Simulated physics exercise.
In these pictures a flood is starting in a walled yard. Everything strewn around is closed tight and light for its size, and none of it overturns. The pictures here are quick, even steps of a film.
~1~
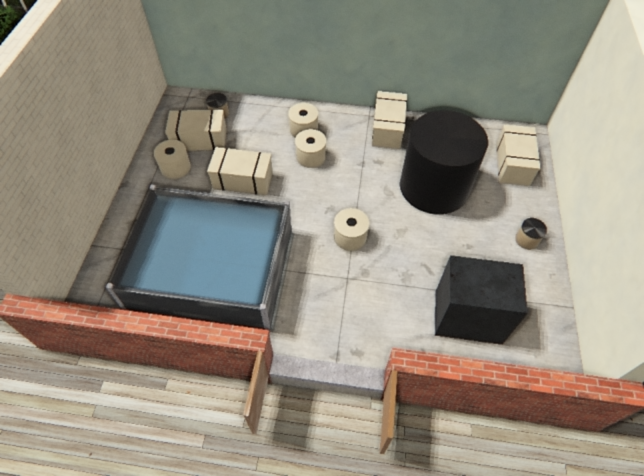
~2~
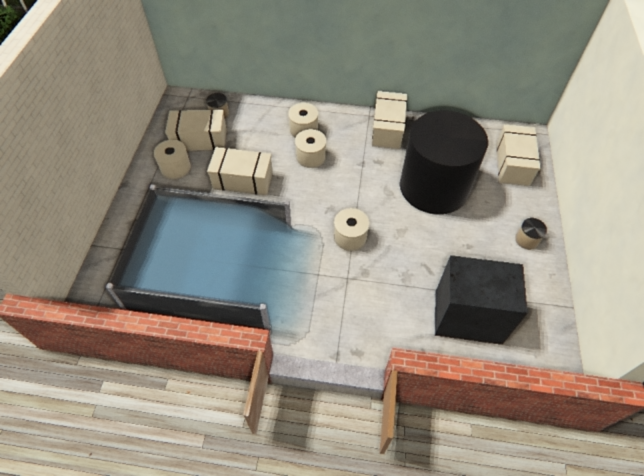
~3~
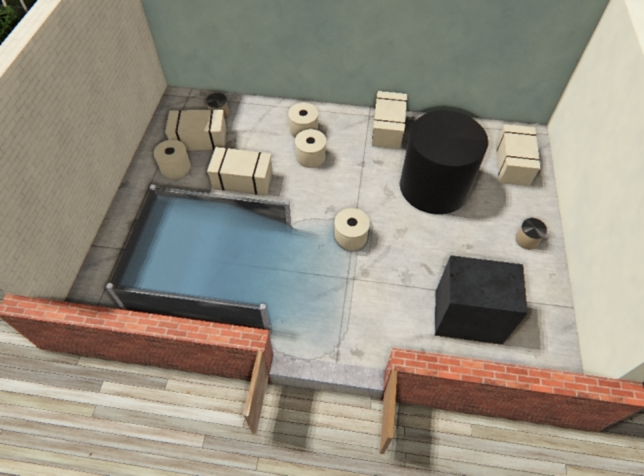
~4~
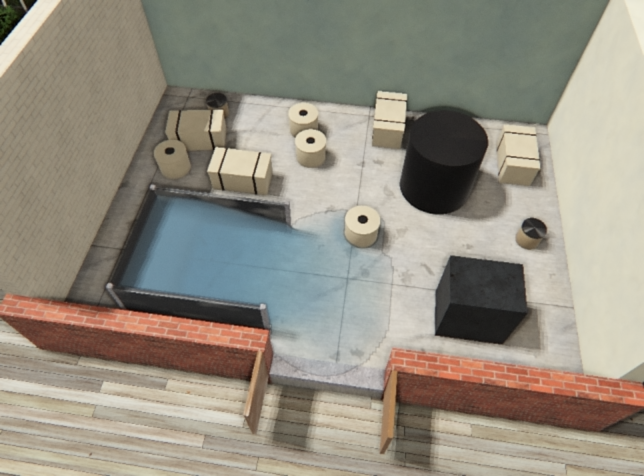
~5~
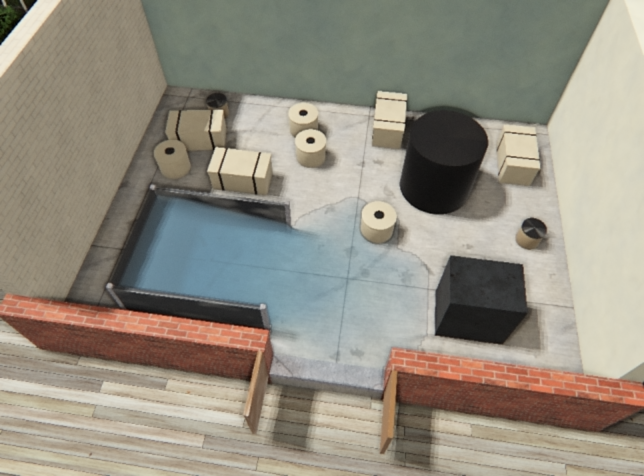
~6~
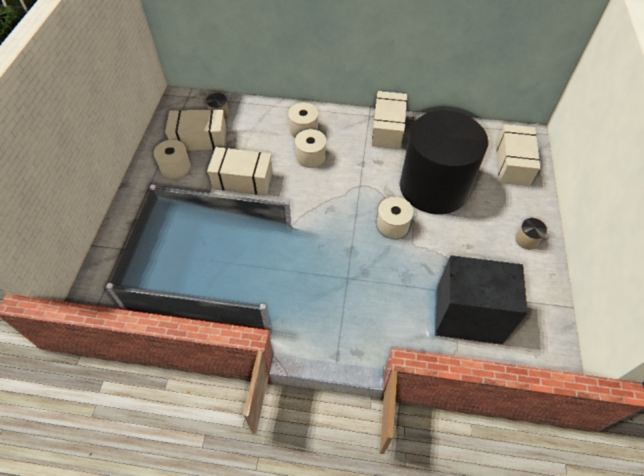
A walled yard with a pale stone floor is seen from high above its low brick front wall by a still camera. A dark-rimmed tank of blue water sits at left, with cream boxes and round tubs behind it and a black cylinder and block at right. The tank's right side opens, water spreads rightward to the block, and the middle tub slides right and slightly back while everything else stays put.
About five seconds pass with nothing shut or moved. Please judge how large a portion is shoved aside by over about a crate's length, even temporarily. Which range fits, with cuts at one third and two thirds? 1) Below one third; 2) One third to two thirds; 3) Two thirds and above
Option 1: Below one third.
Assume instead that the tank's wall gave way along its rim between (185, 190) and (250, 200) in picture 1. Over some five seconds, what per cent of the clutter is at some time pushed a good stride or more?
Close to 60 in a hundred.
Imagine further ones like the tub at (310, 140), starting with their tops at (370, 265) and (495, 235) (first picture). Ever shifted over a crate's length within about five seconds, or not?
Displaced, displaced.
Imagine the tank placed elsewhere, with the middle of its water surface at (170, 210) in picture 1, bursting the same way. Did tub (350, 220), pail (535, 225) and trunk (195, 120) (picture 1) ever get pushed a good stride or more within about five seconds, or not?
Results in order: Made it that far / made it that far / never that far.
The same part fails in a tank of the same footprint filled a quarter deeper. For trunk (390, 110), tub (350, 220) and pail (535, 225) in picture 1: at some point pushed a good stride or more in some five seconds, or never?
Well, in sequence: Not carried that far, carried that far, carried that far.
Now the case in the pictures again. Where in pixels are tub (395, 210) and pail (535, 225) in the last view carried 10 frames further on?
They end up at about pixels (532, 199) and (559, 205).
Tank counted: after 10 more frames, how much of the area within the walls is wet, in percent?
Around 45 percent.
A moment on, 1 of 10 are well off their spots; 0 afloat.
Next, 2 of 10 are well off their spots; 2 afloat.
Later, 2 of 10 are well off their spots; 2 afloat.
In the end, 2 of 10 are well off their spots, and 2 have been at some point; 1 afloat.
